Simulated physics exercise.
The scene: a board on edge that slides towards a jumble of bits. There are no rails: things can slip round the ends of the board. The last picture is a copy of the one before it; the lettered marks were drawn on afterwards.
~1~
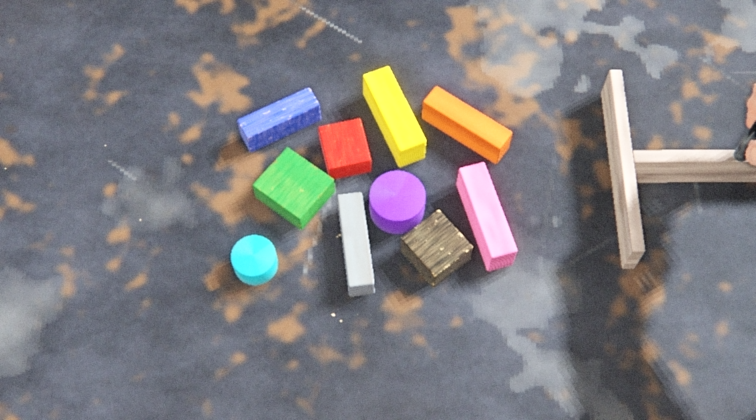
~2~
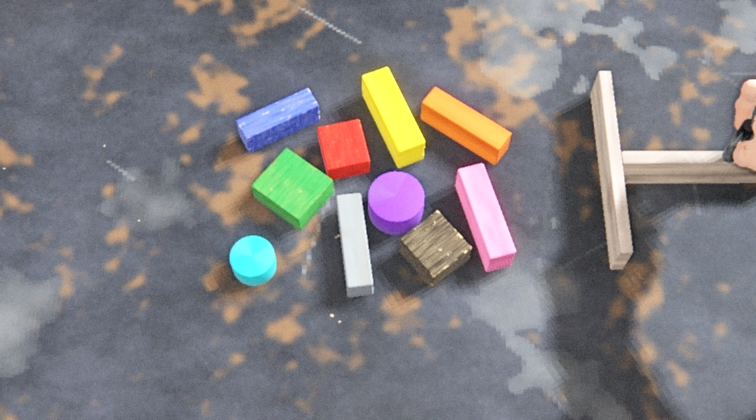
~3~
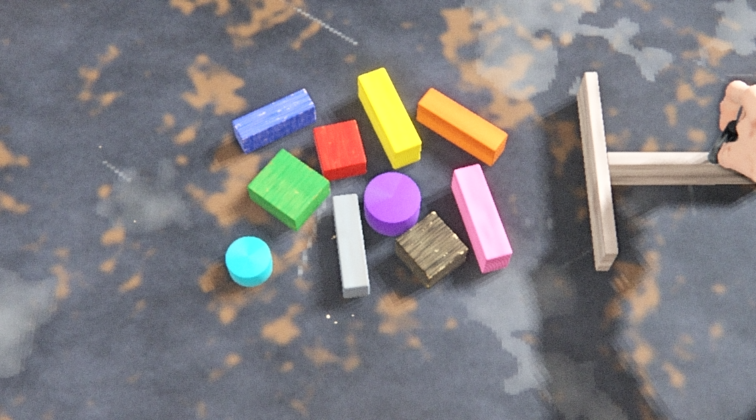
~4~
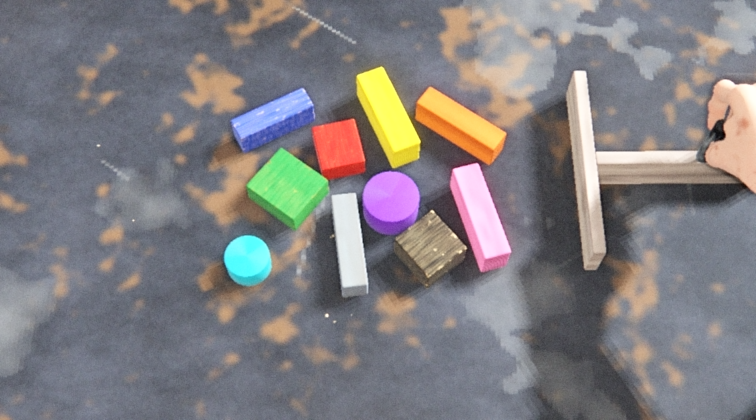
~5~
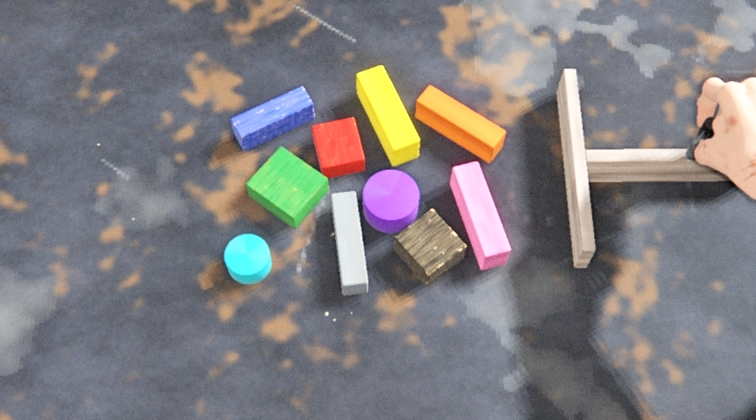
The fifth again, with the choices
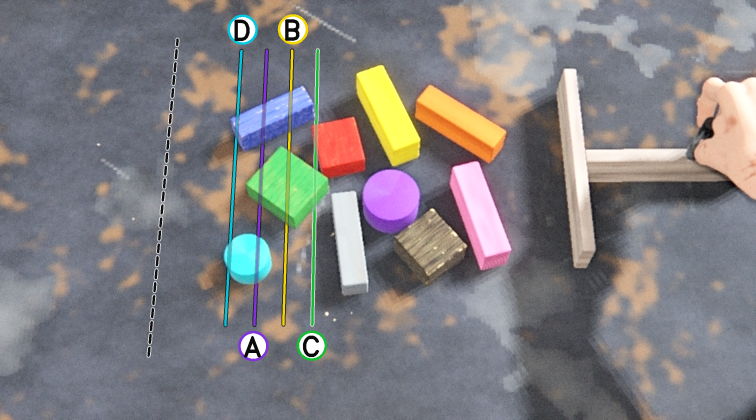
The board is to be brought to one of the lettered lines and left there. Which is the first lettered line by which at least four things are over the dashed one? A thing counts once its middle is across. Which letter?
It can halt at D.
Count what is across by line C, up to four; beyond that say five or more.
In all, none.
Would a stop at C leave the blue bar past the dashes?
No.
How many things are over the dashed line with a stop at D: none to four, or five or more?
Five or more.
On the marked copy, A at (261, 179); B at (288, 179); C at (315, 178); D at (234, 179); the dashed line at (164, 186).
Following D. Soon after the start, board (456, 157); turquoise tin (248, 260); blue bar (273, 119); none across.
Later, board (332, 157); turquoise tin (199, 265); green block (210, 189); none across.
In the end, board (234, 158); turquoise tin (100, 276); green block (118, 192); five across.
As for the rest, A gets only two across; B gets none across; C gets none across.
